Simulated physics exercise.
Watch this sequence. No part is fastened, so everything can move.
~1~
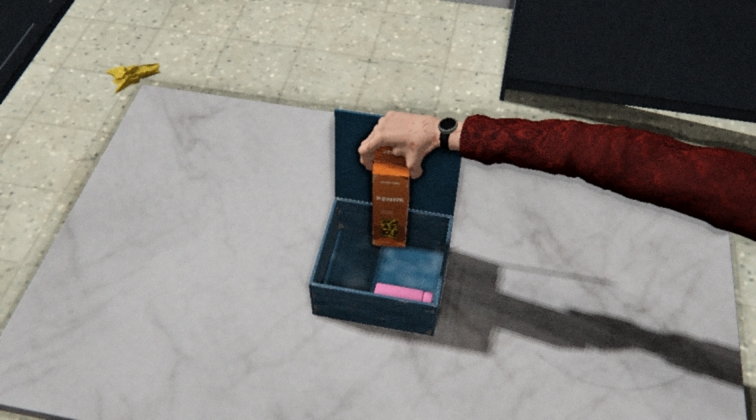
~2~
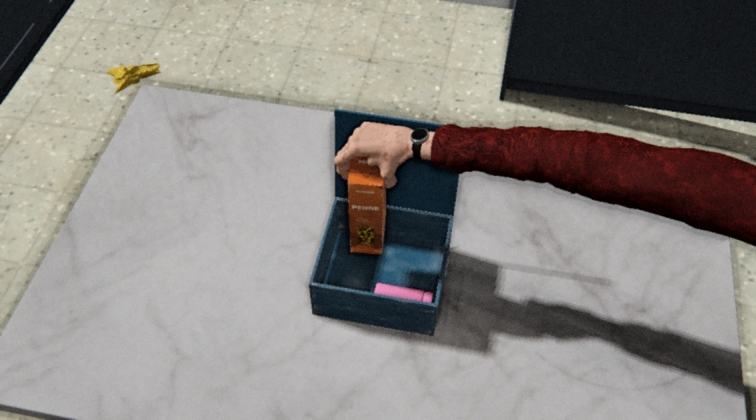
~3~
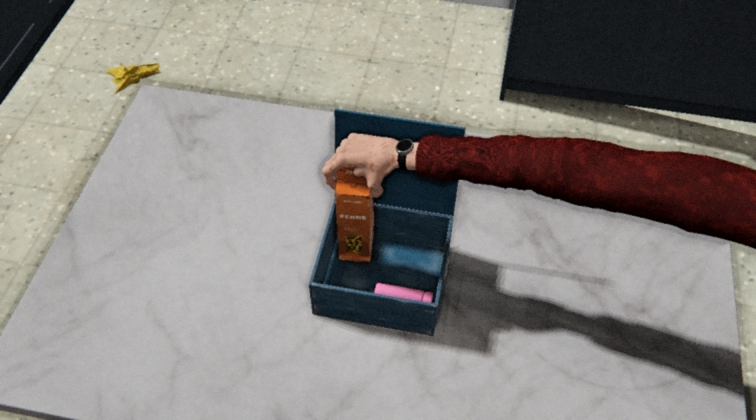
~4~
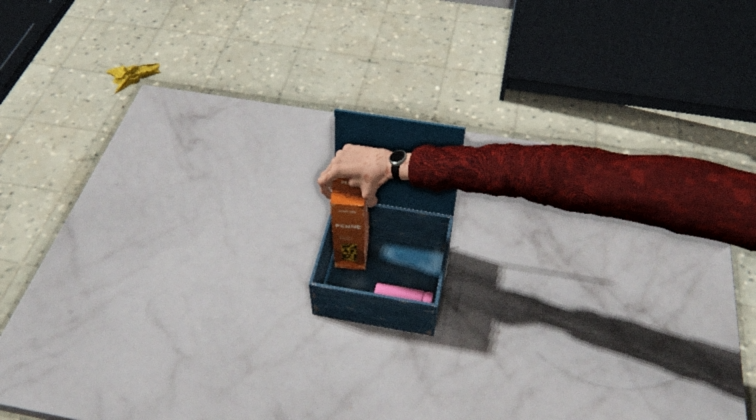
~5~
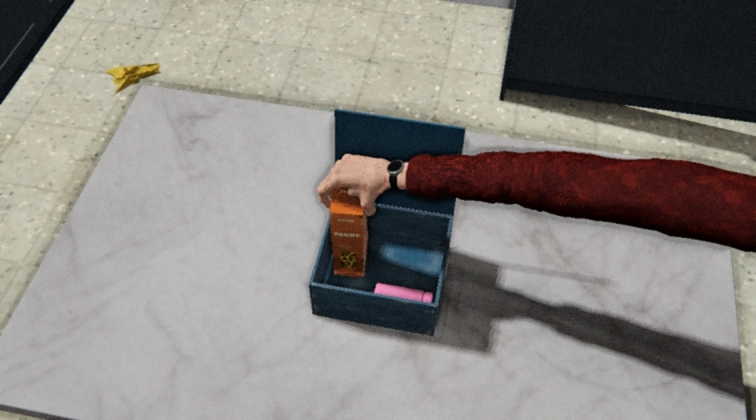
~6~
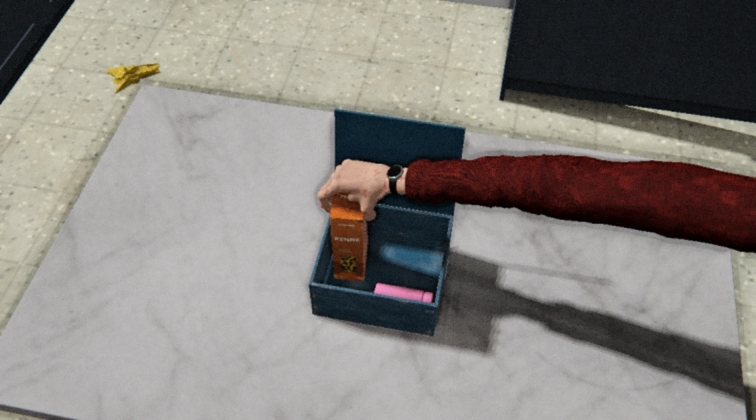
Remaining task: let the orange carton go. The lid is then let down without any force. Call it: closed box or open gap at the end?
Open gap.
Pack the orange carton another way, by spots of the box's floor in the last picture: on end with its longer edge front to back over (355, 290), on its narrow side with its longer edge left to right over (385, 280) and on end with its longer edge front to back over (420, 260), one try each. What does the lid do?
Case one lid open, case two lid shut, case three lid open.
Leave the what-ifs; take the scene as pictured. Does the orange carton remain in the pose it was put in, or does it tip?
In the end, it keeps its orientation.
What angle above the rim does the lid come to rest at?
I'd put it at roughly 65°.
Then, 1.10 s on from there, lid starting down.
Then, 1.50 s on from there, lid 66° above the rim.
Then, 3.60 s on from there, lid 65° above the rim.
In the end, lid 65° above the rim; both unmoved. At the end, from the last picture's camera, orange carton near (350, 236).
